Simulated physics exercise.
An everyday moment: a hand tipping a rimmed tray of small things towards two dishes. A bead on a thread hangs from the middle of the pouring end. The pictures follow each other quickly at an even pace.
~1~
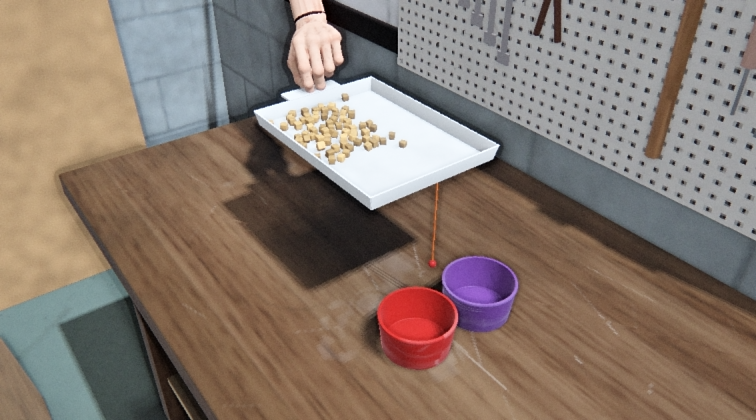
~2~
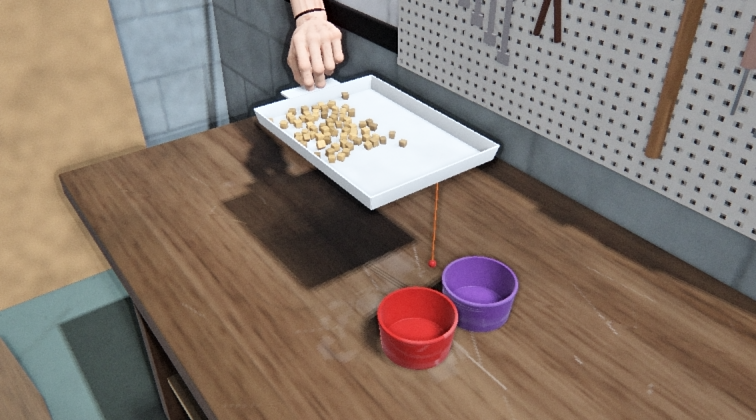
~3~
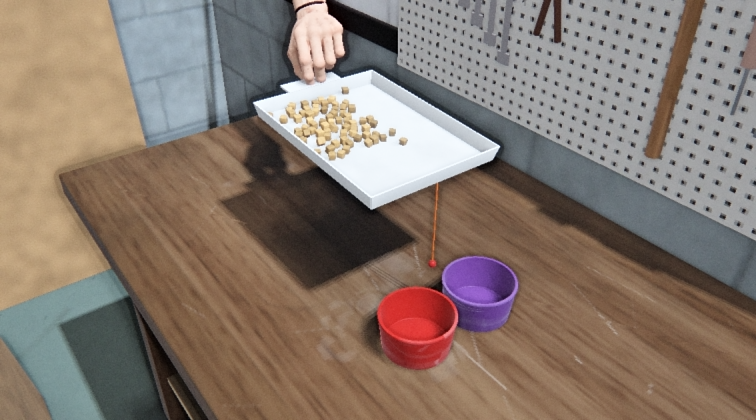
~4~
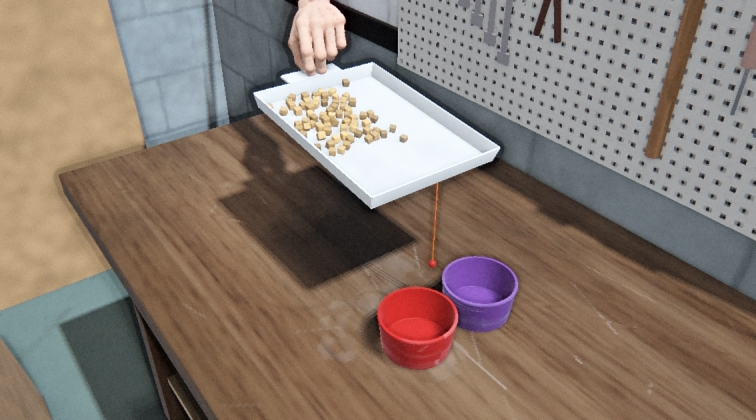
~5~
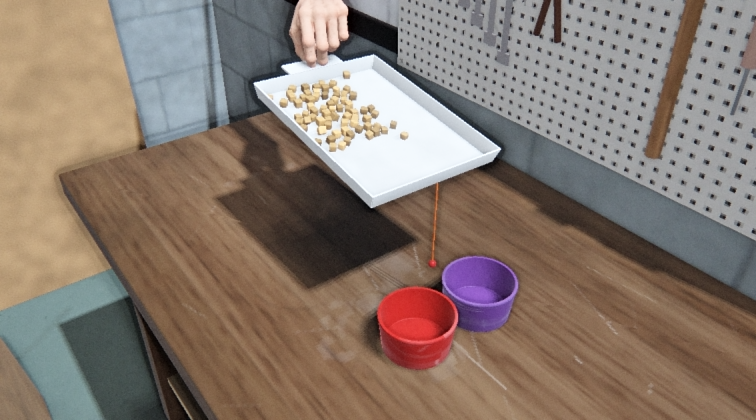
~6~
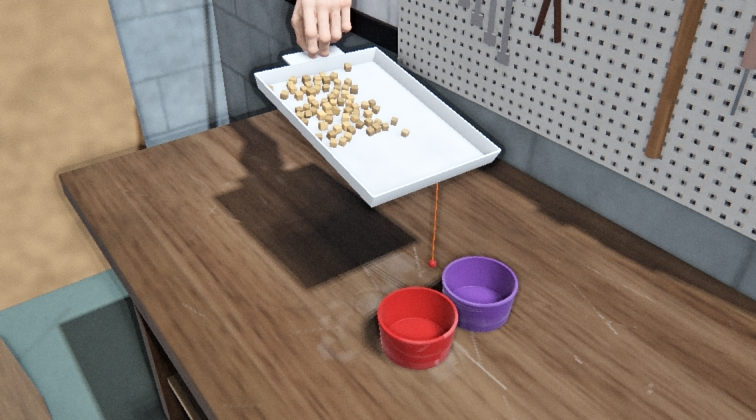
A hand raised the back of a white rimmed tray, slanting it more steeply above a red dish and a purple one, while the small wooden cubes stayed bunched near the hand's end.
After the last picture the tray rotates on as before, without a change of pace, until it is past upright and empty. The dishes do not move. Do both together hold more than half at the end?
Together they catch more than half.
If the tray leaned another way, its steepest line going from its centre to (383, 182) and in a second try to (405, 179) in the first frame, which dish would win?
In turn: The left one; the left-hand dish.
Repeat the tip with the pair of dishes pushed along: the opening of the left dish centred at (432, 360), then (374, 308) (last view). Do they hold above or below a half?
The first try: Under half. The second: Less than half.
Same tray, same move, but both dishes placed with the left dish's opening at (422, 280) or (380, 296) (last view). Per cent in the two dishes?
First some 40, then 0 per cent.
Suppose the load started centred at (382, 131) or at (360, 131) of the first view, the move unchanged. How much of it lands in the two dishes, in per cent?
In turn 50 and 60 in a hundred.
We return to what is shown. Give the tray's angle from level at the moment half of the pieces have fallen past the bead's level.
Around 110° of tilt.
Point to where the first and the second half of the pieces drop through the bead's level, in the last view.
The first part at (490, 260); the rest at (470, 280).
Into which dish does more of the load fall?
The winner is the dish on the right.
Soon, tray tipped steeply; nearly all on the tray; a stray few in the left dish; a stray few in the right dish; a stray few in the air.
A while on, tray tipped right over; most on the tray; a stray few in the left dish; a stray few in the right dish; a small part outside both; a small part in the air.
Towards the end, tray tipped past a quarter turn; about a quarter in the left dish; about half in the right dish; about a third outside both.
Finally, tray tipped past a quarter turn; about a quarter in the left dish; about half in the right dish; about a third outside both.
